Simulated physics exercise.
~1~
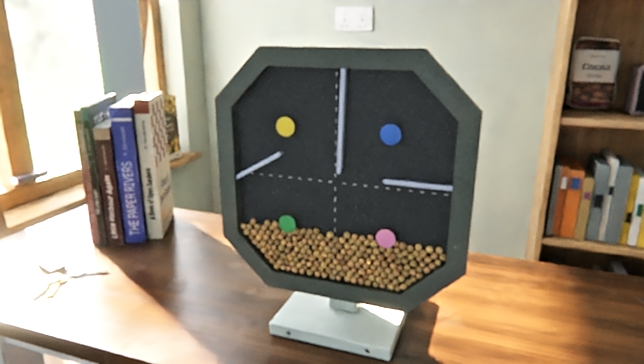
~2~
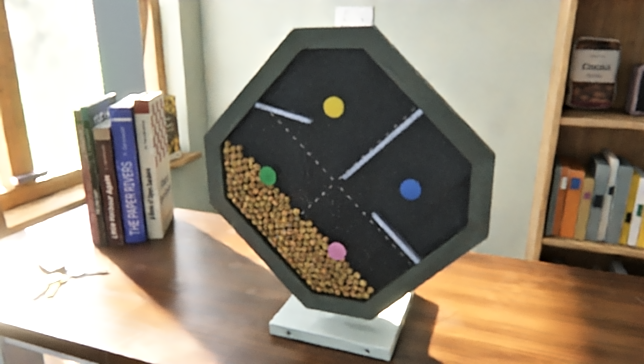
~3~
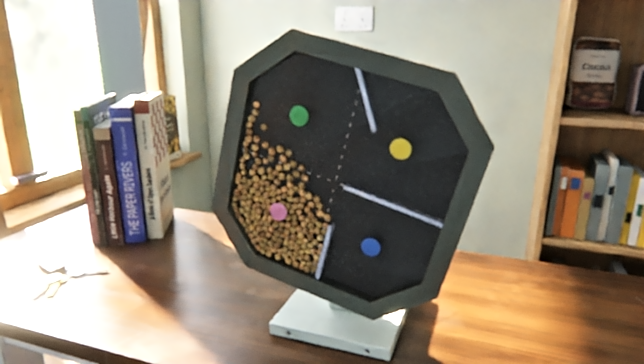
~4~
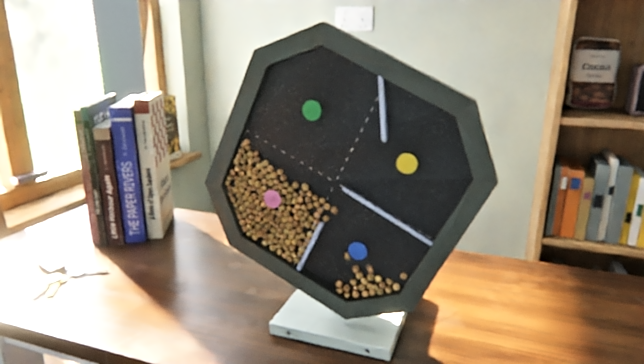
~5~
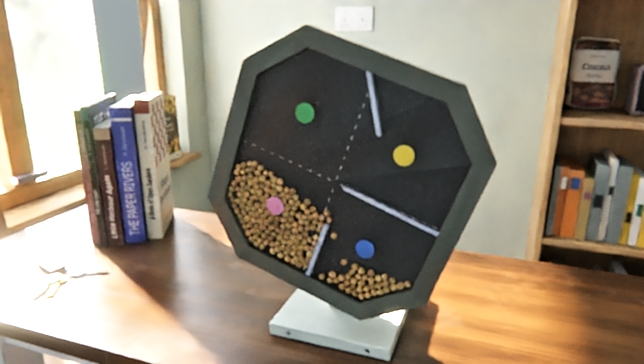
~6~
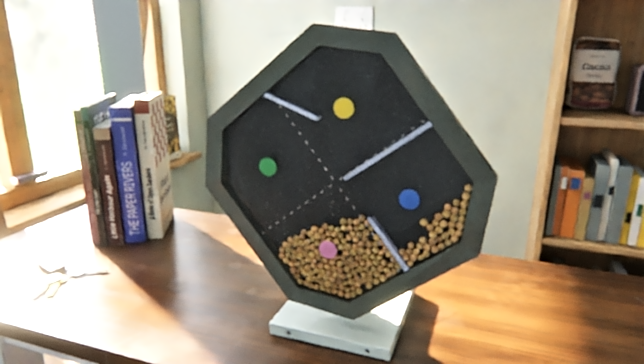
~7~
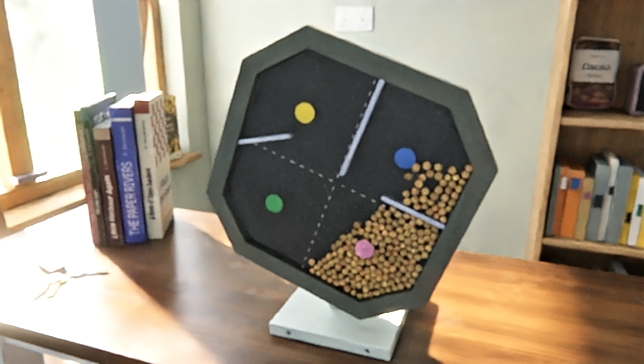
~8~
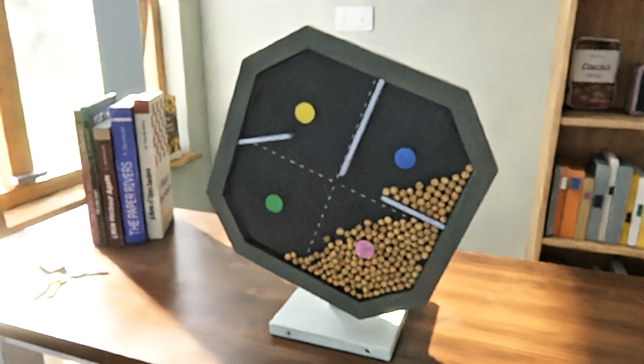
A dark eight-sided box of wooden beads on a white stand turned clockwise, carrying the beads up its left side until some spilled into the blue-dot section, then swung partway back and stopped tilted, with most beads around the pink dot.
